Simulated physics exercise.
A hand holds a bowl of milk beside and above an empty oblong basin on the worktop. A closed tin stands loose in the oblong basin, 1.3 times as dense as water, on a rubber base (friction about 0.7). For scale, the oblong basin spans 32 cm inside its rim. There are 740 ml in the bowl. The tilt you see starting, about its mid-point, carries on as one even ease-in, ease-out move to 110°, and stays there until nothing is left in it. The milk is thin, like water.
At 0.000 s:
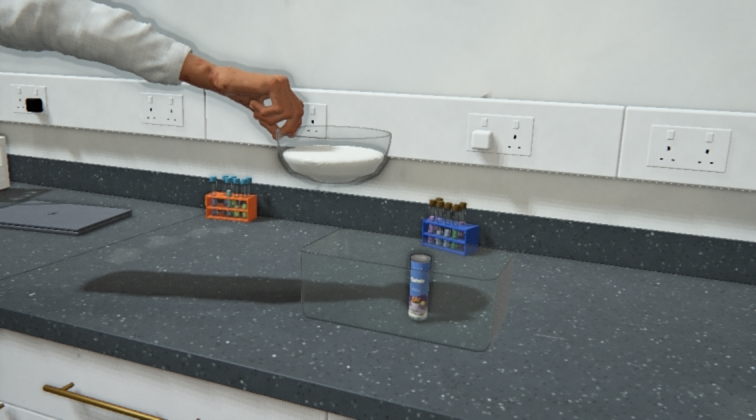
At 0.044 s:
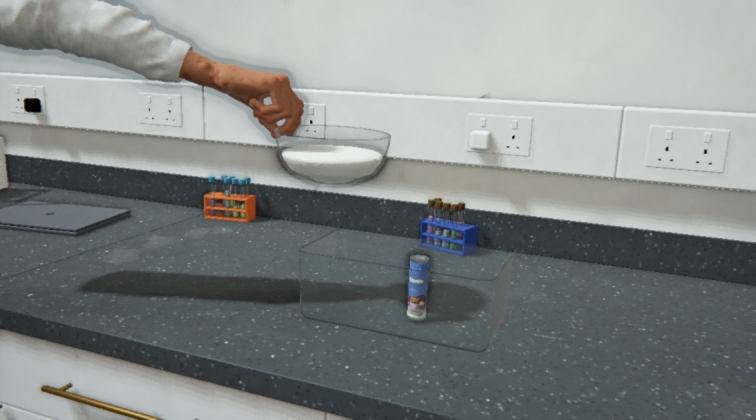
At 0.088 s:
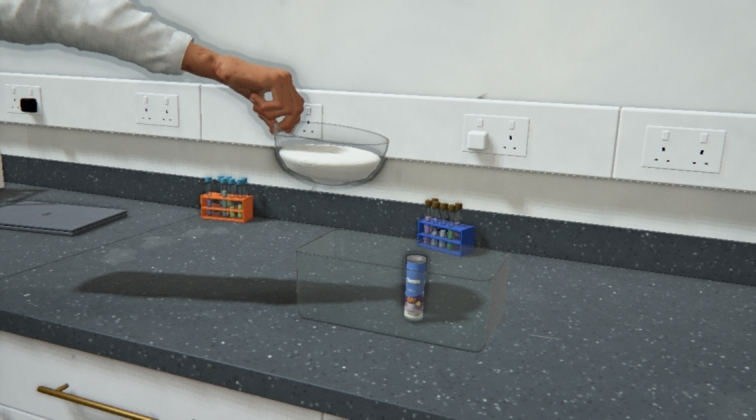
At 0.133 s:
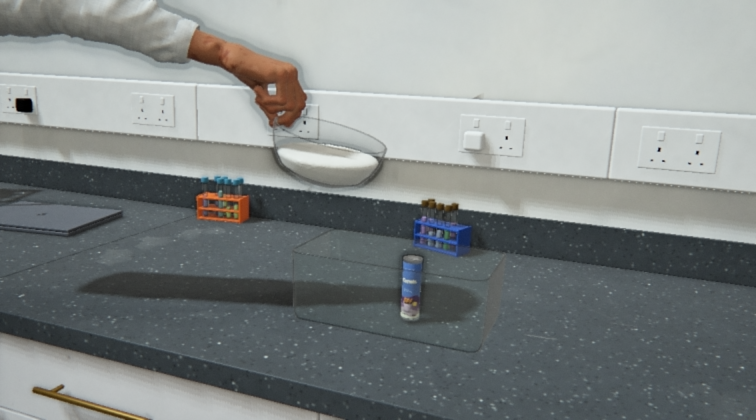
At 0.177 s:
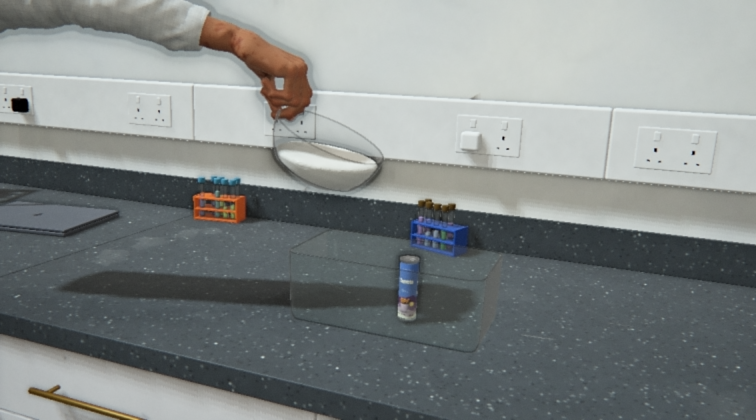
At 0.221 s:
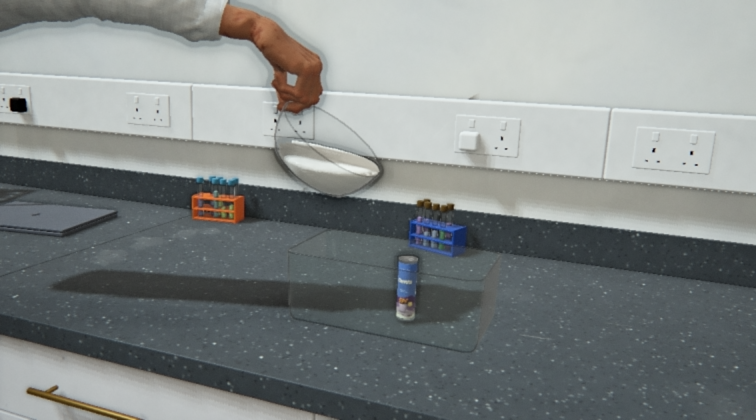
A hand reaching in from the left, in a pale sleeve, holds a clear glass bowl of white milk and tilts it steadily down to the right. Below, on a speckled dark grey laboratory worktop seen from slightly above, a blue tin stands in a clear oblong basin, between orange and blue test-tube racks behind and a closed laptop at left. The view drifts slightly rightward past white wall sockets.
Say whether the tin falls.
It topples.
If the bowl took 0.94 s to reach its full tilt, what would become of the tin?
The tin keeps standing.
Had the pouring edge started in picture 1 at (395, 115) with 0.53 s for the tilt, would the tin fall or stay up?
Then it goes over.
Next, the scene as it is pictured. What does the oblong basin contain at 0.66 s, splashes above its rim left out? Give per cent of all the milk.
Some 94 per cent.
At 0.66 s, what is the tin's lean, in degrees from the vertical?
Near 20° from upright.
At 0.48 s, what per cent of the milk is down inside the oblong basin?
Some 54 per cent.
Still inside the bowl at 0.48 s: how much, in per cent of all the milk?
About 6 per cent.
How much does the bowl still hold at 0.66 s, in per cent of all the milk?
Some 0 per cent.
By 0.48 s the tilt is 103° and 6 per cent is still to pour; the tin stands where it began.
By 0.66 s the tilt is 110° and 0 per cent is still to pour; the tin leans 19°.
By 0.86 s the tilt is 110° and 0 per cent is still to pour; the tin lies on its side.
By 1.07 s the tilt is 110° and 0 per cent is still to pour; the tin lies on its side.
At rest the tin lies on its side.
